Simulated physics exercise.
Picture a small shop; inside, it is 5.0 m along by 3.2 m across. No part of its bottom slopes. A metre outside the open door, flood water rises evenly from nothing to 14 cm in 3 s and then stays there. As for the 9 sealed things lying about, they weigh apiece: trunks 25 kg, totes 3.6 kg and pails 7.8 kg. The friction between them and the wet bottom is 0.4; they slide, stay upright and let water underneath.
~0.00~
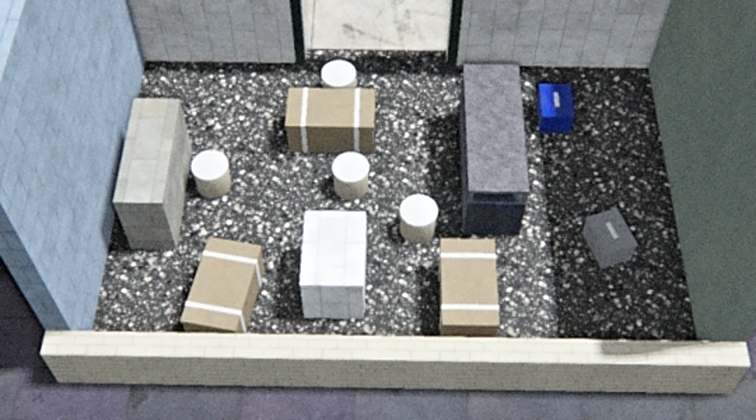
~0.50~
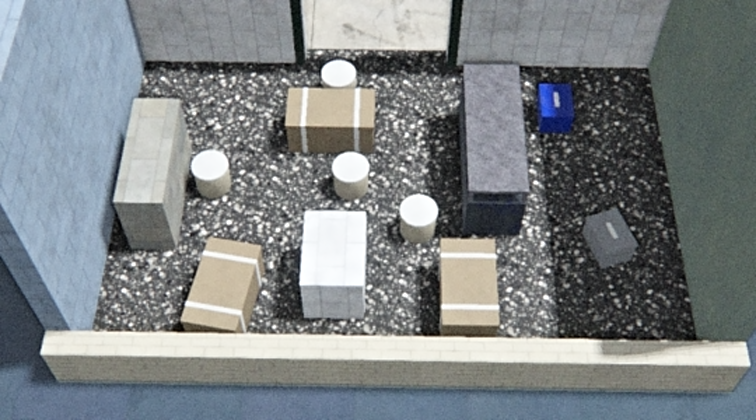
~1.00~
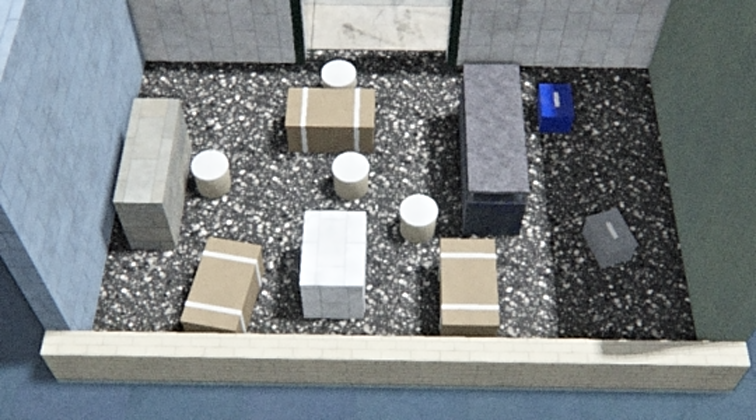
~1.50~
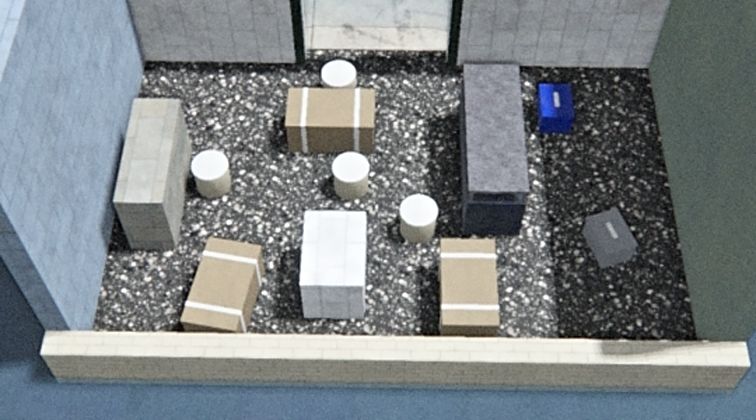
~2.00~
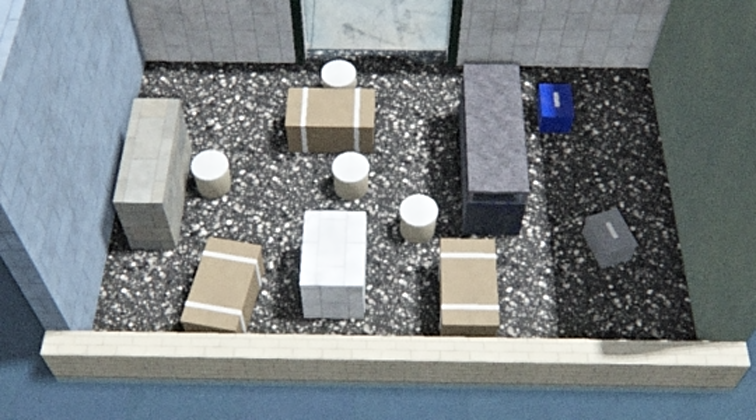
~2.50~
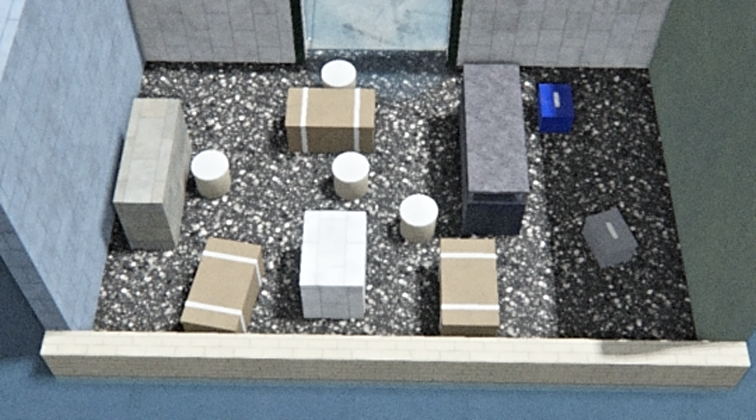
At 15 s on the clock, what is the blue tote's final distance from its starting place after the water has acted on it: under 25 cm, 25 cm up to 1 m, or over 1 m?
25 cm up to 1 m.
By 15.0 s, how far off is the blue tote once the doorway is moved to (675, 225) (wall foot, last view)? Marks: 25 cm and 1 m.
As for the blue tote, it inches along a bit.
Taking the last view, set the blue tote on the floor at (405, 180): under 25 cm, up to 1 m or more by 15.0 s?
By then it winds up well off.
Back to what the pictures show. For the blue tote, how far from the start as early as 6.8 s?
Displacement by then near 0 cm.
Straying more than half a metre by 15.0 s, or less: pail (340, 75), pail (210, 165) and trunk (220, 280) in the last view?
Note - in order: Farther; farther; smaller.
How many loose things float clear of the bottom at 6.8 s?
My tally comes to 0.
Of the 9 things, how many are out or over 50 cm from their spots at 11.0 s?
I get 6.
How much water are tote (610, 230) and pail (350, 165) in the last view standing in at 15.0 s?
About 8 and 9 cm.
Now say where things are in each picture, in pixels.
The blue tote at (557, 100) rests on the ground; water covers 0.0 m2; 0 of 9 have shifted, in the first picture.
The blue tote at (557, 100) rests on the ground; 0.0 m2 under water; 0 of 9 have shifted, in the second picture.
The blue tote at (557, 100), on the bottom; water covers 0.0 m2; 0 of 9 have shifted, in the third picture.
The blue tote at (557, 100) rests on the ground; 0.0 m2 under water; 0 of 9 have shifted, in the fourth picture.
The blue tote at (557, 100), on the bottom; 0.0 m2 under water; 0 of 9 have shifted, in the fifth picture.
The blue tote at (557, 100) rests on the ground; 0.4 m2 under water; 0 of 9 have shifted, in the sixth picture.
After 3.5 s the blue tote is near (557, 100), 0.0 m from its start, aground; 0 afloat.
After 6.8 s the blue tote is near (557, 100), 0.0 m from its start, aground; 0 afloat.
After 11.0 s the blue tote is near (557, 100), 0.0 m from its start, aground; 3 afloat.
After 15.0 s the blue tote is near (553, 57), 0.5 m from its start, afloat; 6 afloat.
